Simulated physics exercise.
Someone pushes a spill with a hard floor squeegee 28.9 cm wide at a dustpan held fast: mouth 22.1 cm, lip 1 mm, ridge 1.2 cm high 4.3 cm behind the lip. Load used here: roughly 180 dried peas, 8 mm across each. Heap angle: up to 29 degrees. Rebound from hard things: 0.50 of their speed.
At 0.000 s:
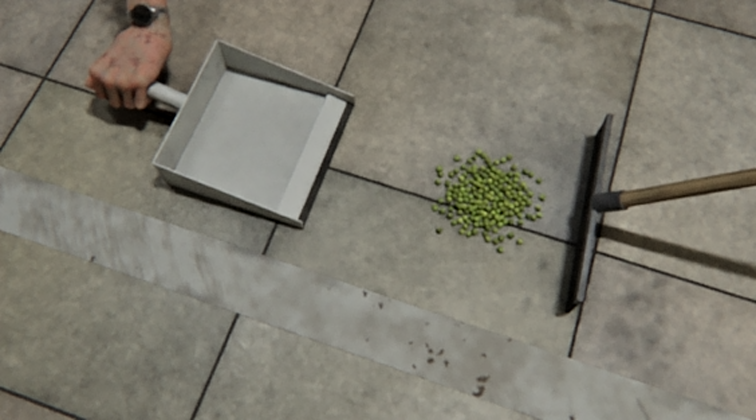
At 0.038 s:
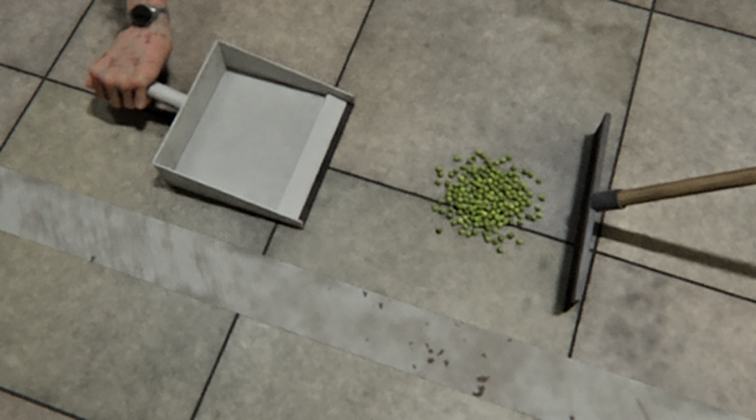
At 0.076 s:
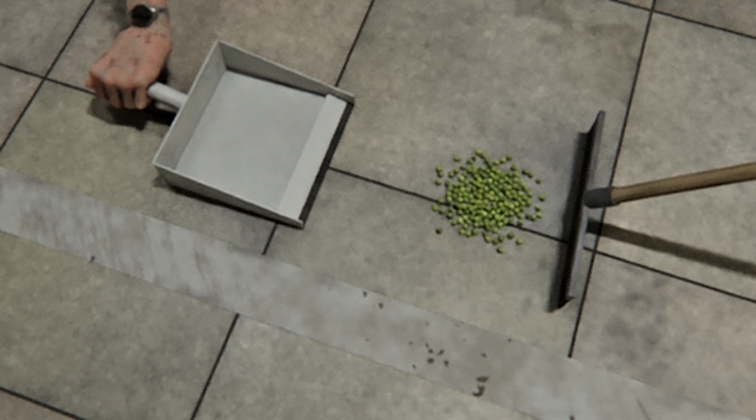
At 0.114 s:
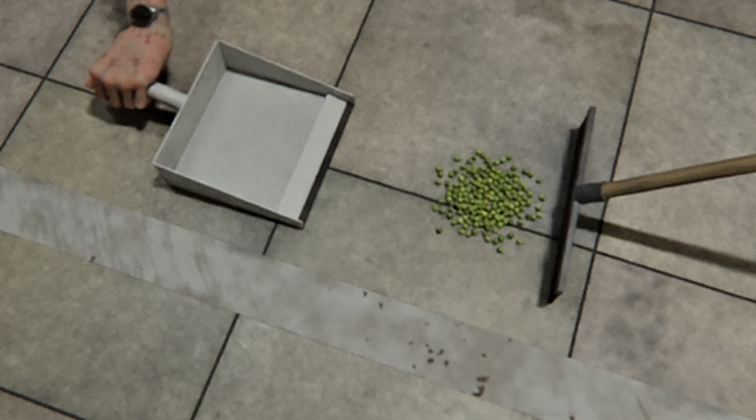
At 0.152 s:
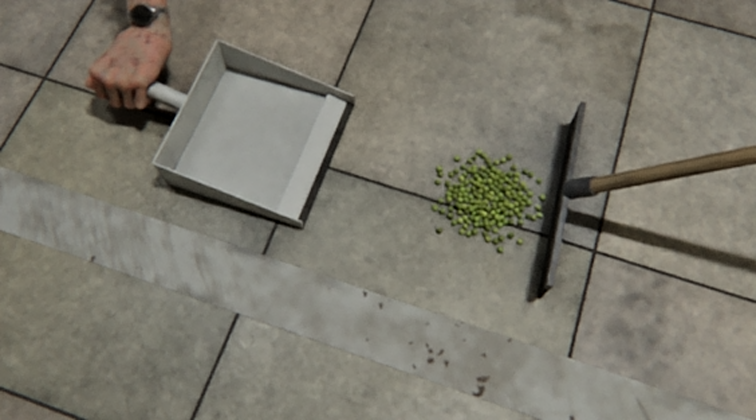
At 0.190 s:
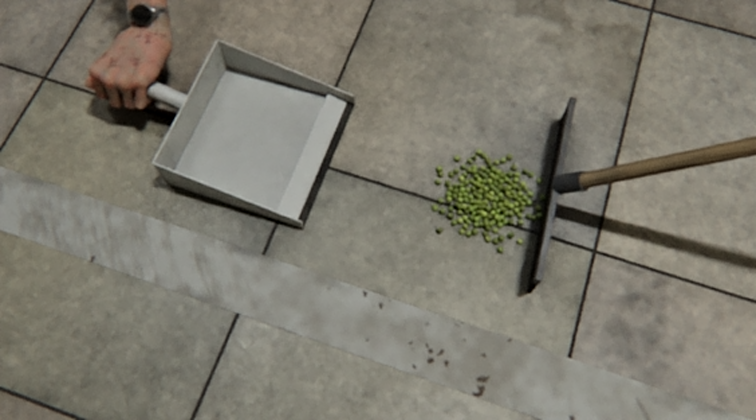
To begin with, a hand holds a pale dustpan on a tiled floor at the left, with a pile of green peas and a dark, wooden-handled squeegee to its right. The squeegee barely shifts, then slides left across the gap up to the pile's right edge, while the pan and peas stay still.
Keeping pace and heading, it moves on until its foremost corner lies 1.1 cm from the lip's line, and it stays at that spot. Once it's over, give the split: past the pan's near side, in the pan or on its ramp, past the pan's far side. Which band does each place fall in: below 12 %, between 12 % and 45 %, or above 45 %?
As I see it, near side: Low; pan: Medium; far side: Medium.
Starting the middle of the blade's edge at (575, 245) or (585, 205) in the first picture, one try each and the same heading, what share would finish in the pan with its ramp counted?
Close to 35 in a hundred, then close to 20 in a hundred.
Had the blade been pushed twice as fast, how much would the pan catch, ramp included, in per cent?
Some 35 %.
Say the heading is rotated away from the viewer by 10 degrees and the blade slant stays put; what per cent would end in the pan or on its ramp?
The pan, ramp included, would get around 10 per cent.
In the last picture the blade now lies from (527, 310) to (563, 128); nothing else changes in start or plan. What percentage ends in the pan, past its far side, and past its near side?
You'd see pan at 20, far at 5 and near at 25.
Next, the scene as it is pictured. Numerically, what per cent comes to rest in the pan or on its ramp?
Around 25 in a hundred.
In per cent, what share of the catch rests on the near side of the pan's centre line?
Some 20 per cent.
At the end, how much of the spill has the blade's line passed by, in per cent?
Roughly 10 in a hundred.
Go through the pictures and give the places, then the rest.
Blade from (578, 300) to (608, 120), moved 0.0 cm, 0 of the pieces shifted so far; middle of the pieces at (487, 196); pan at (251, 139), in the first picture.
Blade from (576, 299) to (606, 119), moved 0.3 cm, 0 of the pieces shifted so far; middle of the pieces at (487, 196), in the second picture.
Blade from (570, 296) to (600, 117), moved 1.2 cm, 0 of the pieces shifted so far; middle of the pieces at (487, 196), in the third picture.
Blade from (559, 291) to (591, 113), moved 2.7 cm, 0 of the pieces shifted so far; middle of the pieces at (487, 196), in the fourth picture.
Blade from (548, 285) to (581, 108), moved 4.2 cm, 0 of the pieces shifted so far; middle of the pieces at (487, 196), in the fifth picture.
Blade from (538, 280) to (571, 104), moved 5.8 cm, 0 of the pieces shifted so far; middle of the pieces at (487, 196); pan at (251, 139). Its pace works out near 0.42 m/s, heading 10 degrees away from the viewer's side, in the sixth picture.
After 0.55 s, middle of the blade 18 cm from the lip; 0 % over the lip, far side 5 %, near side 0 %.
After 0.79 s, middle of the blade 8 cm from the lip; 0 % over the lip, far side 15 %, near side 0 %.
After 1.14 s, middle of the blade 2 cm from the lip; 25 % over the lip, far side 15 %, near side 5 %.
In the end, at 1.6 s, near side 5 %, pan 25 %, far side 15 %, in front of the lip or behind the blade 55 %.
